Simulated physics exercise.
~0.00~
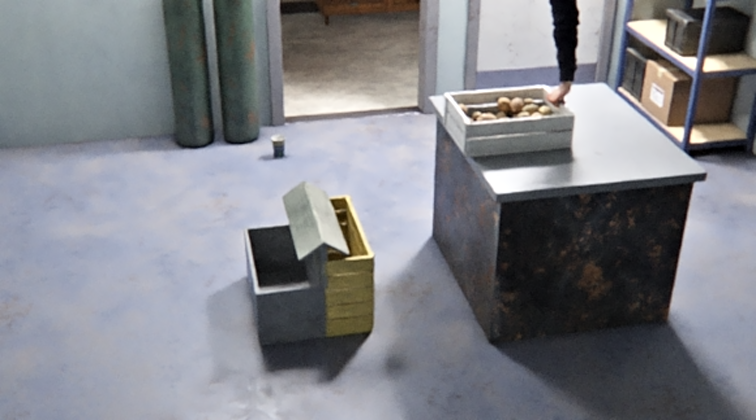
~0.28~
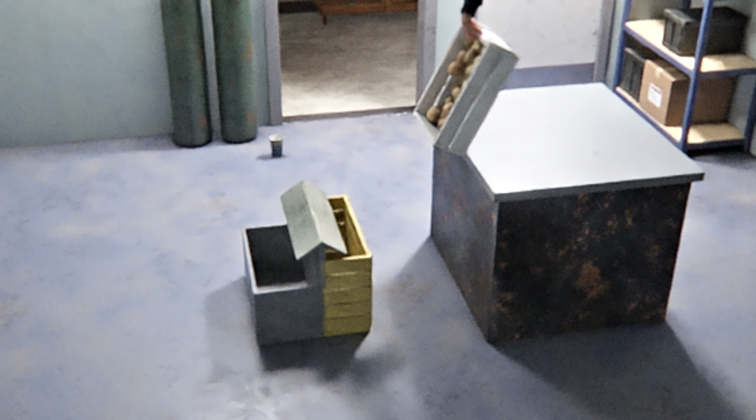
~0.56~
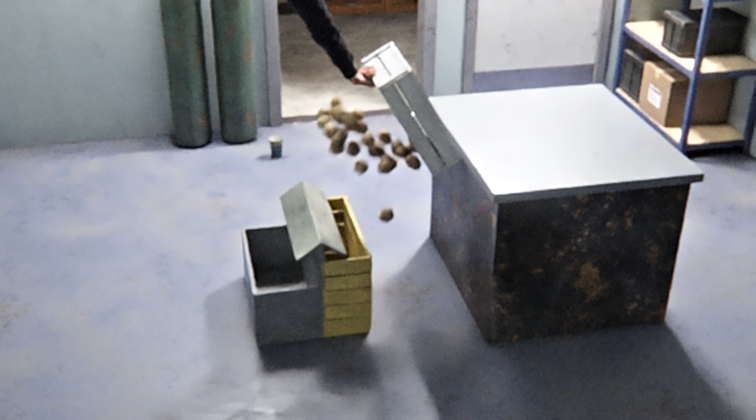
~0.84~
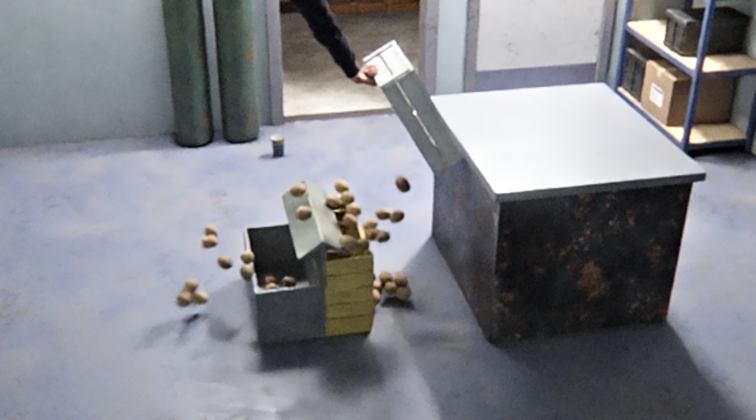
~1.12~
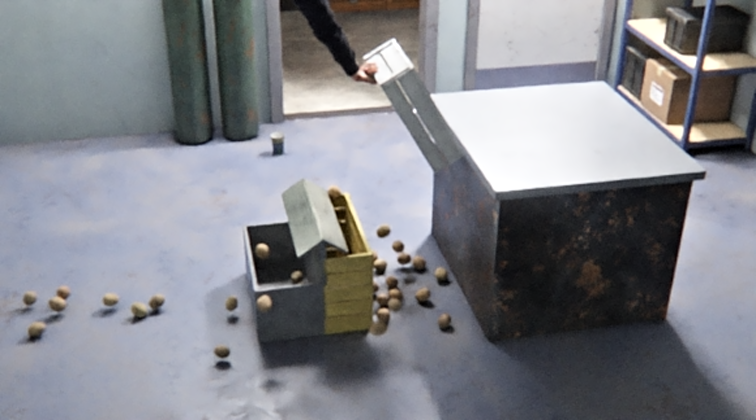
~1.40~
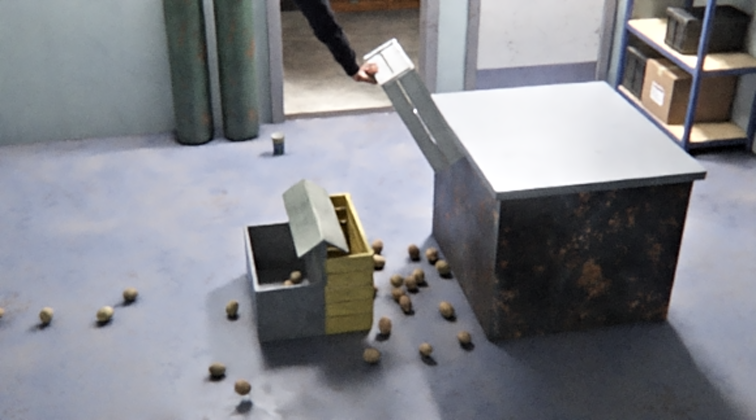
A white crate of potatoes was tipped leftward off the end of a bench by a hand, spilling them over a yellow bin and grey box. A few landed inside, but most bounced and scattered across the floor on both sides while the hand held the crate tilted.
